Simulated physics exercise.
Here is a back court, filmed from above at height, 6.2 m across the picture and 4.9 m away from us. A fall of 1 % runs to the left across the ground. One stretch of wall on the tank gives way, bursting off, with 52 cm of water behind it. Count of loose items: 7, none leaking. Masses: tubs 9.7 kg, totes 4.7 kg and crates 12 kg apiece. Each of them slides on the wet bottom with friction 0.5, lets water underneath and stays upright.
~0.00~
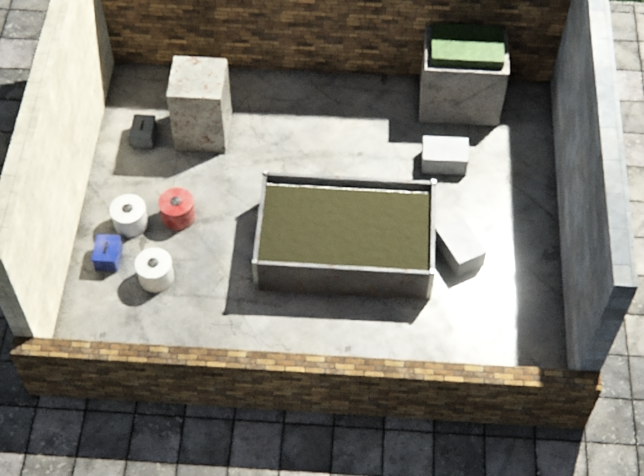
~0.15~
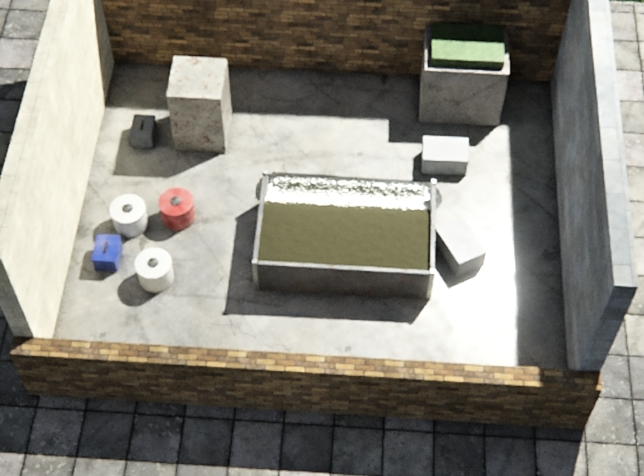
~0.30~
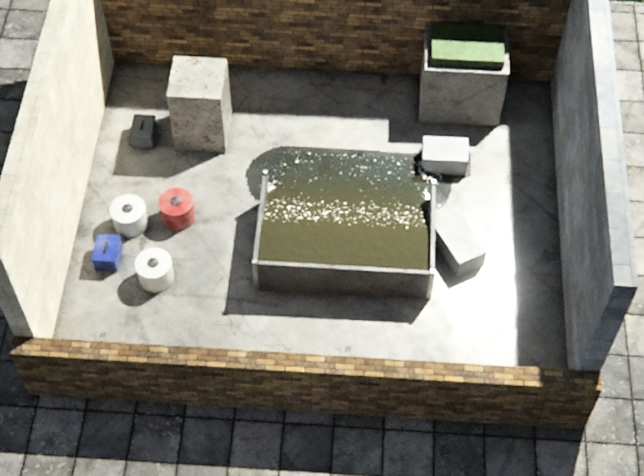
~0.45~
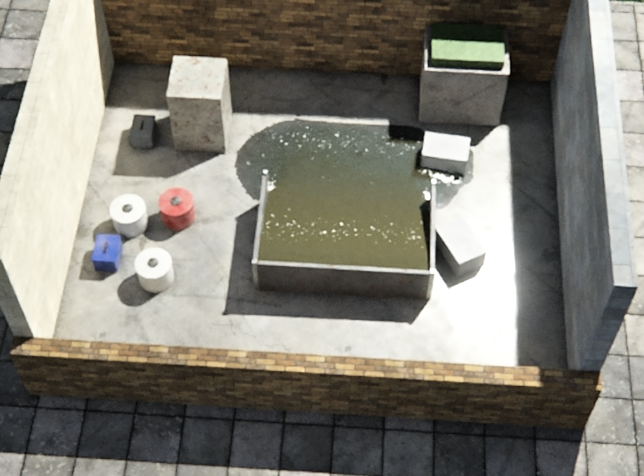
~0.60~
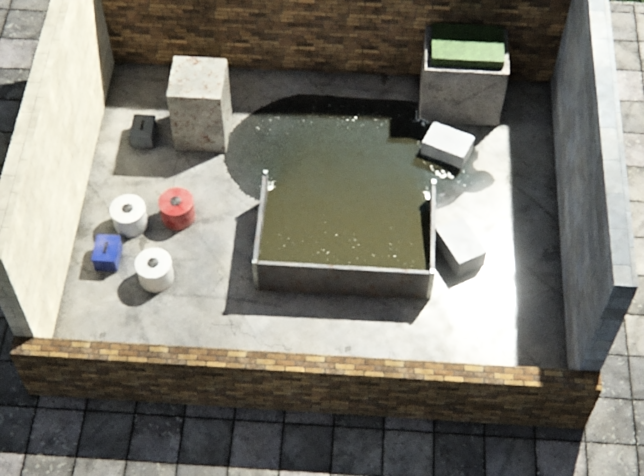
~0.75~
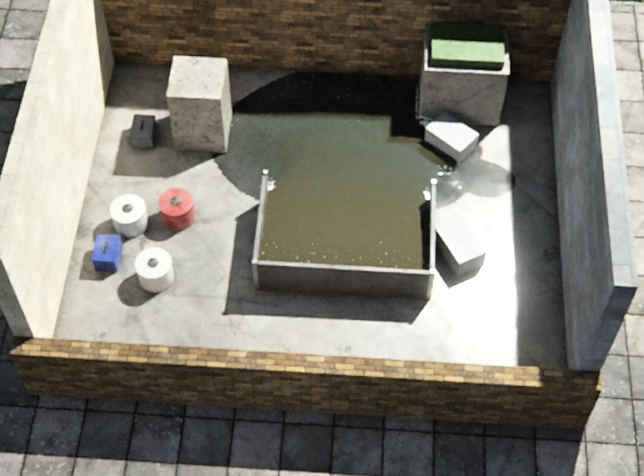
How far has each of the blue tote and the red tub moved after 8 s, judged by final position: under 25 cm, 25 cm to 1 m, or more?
In order: Blue tote: Is displaced far; red tub: Is displaced far.
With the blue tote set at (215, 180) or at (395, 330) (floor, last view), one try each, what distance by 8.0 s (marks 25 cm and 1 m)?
From the first spot it goes a long way, and from the second it does not really budge.
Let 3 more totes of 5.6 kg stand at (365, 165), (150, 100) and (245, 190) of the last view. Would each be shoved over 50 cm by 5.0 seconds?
One by one: Beyond the mark, beyond the mark, beyond the mark.
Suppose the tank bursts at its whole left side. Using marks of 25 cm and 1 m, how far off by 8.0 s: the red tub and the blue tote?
Then the red tub goes a great distance and the blue tote goes a great distance.
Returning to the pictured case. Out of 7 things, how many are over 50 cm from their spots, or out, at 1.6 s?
At that moment it comes to 1.
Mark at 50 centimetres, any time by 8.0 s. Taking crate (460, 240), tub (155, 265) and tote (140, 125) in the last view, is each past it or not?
Results in listed order: Falls short / exceeds / exceeds.
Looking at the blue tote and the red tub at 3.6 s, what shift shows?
0 and 0 cm or so by then.
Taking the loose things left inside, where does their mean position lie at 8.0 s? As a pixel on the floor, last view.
Mean position: Approximately (287, 306).
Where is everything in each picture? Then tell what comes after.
In the first picture, the blue tote at (106, 248), on the bottom; the red tub at (176, 201) rests on the ground; 2.8 m2 under water; 0 of 7 have shifted.
In the second picture, the blue tote at (106, 248), on the bottom; the red tub at (176, 201), on the bottom; 3.8 m2 under water; 0 of 7 have shifted.
In the third picture, the blue tote at (106, 248), on the bottom; the red tub at (176, 201), on the bottom; water covers 5.0 m2; 0 of 7 have shifted.
In the fourth picture, the blue tote at (106, 248), on the bottom; the red tub at (176, 201) rests on the ground; 6.2 m2 under water; 0 of 7 have shifted.
In the fifth picture, the blue tote at (106, 248) rests on the ground; the red tub at (176, 201), on the bottom; 7.8 m2 under water; 1 of 7 have shifted.
In the sixth picture, the blue tote at (106, 248) rests on the ground; the red tub at (176, 201) rests on the ground; 9.4 m2 under water; 1 of 7 have shifted.
After 1.6 s the blue tote is near (106, 248), 0.0 m from its start, aground; the red tub is near (176, 201), 0.0 m from its start, aground; 0 afloat.
After 3.6 s the blue tote is near (106, 249), 0.0 m from its start, aground; the red tub is near (176, 201), 0.0 m from its start, aground; 1 afloat.
After 5.6 s the blue tote is near (114, 336), 1.3 m from its start, afloat; the red tub is near (182, 277), 1.1 m from its start, aground; 3 afloat.
After 8.0 s the blue tote is near (282, 329), 2.5 m from its start, afloat; the red tub is near (287, 293), 2.0 m from its start, aground; 4 afloat.
